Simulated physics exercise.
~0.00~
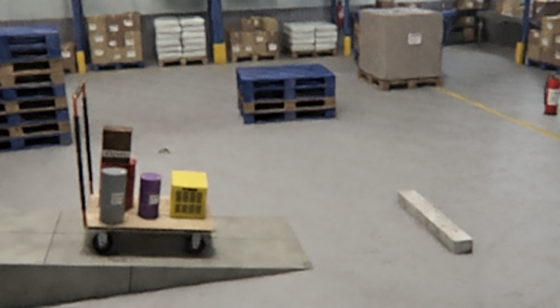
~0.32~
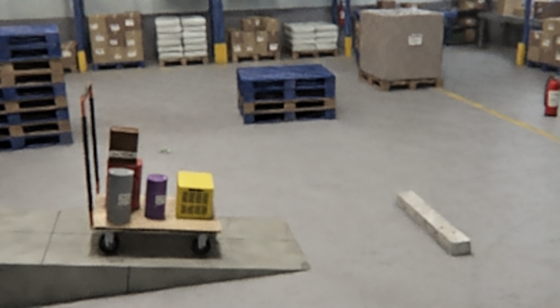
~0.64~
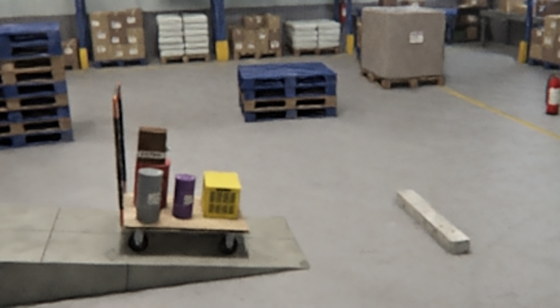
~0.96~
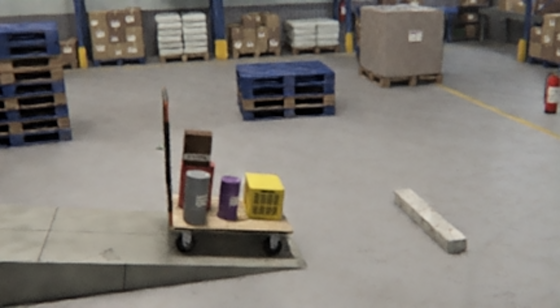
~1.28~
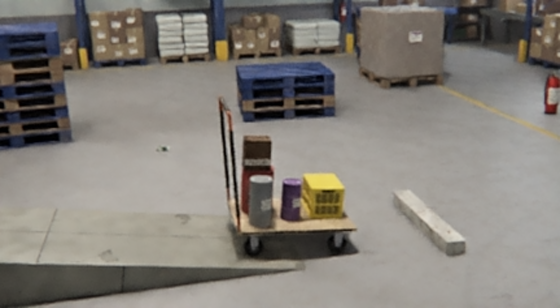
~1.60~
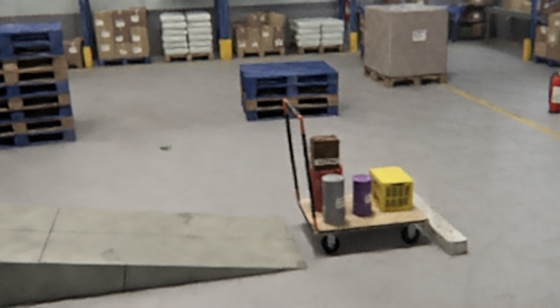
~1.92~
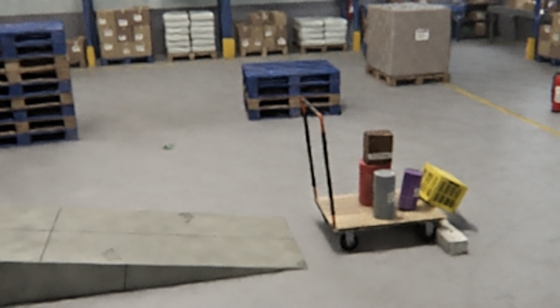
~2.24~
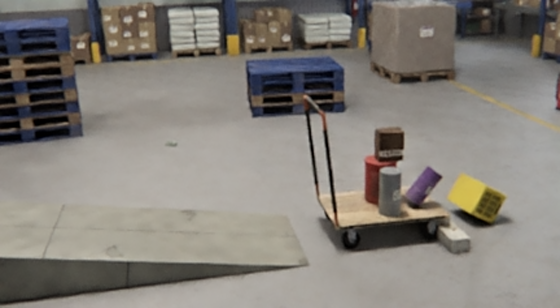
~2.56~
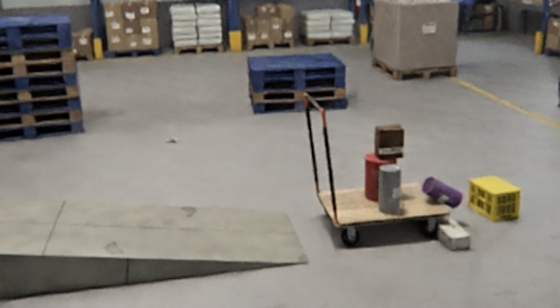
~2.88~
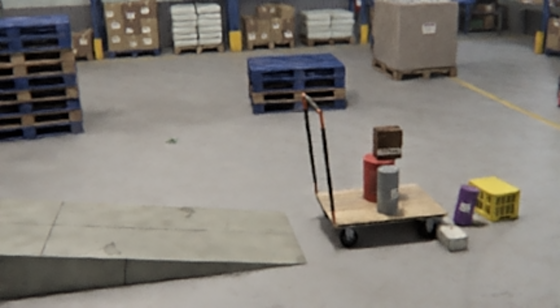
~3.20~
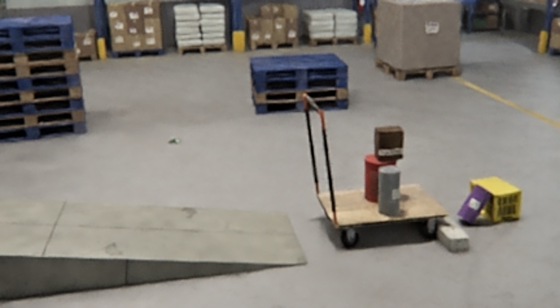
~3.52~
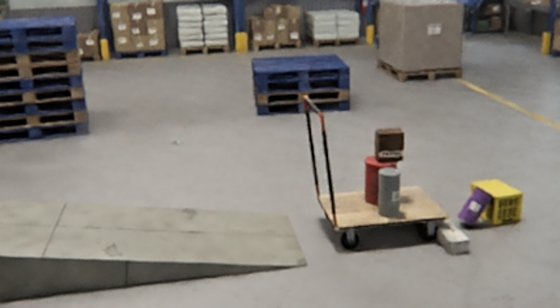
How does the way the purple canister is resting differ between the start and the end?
At the start the purple canister leans slightly as it rides on the sloping trolley. At the end it is upside down on the floor, tilted beside the yellow crate.
A trolley rolls off a ramp into a kerb, spilling a yellow crate and purple canister.
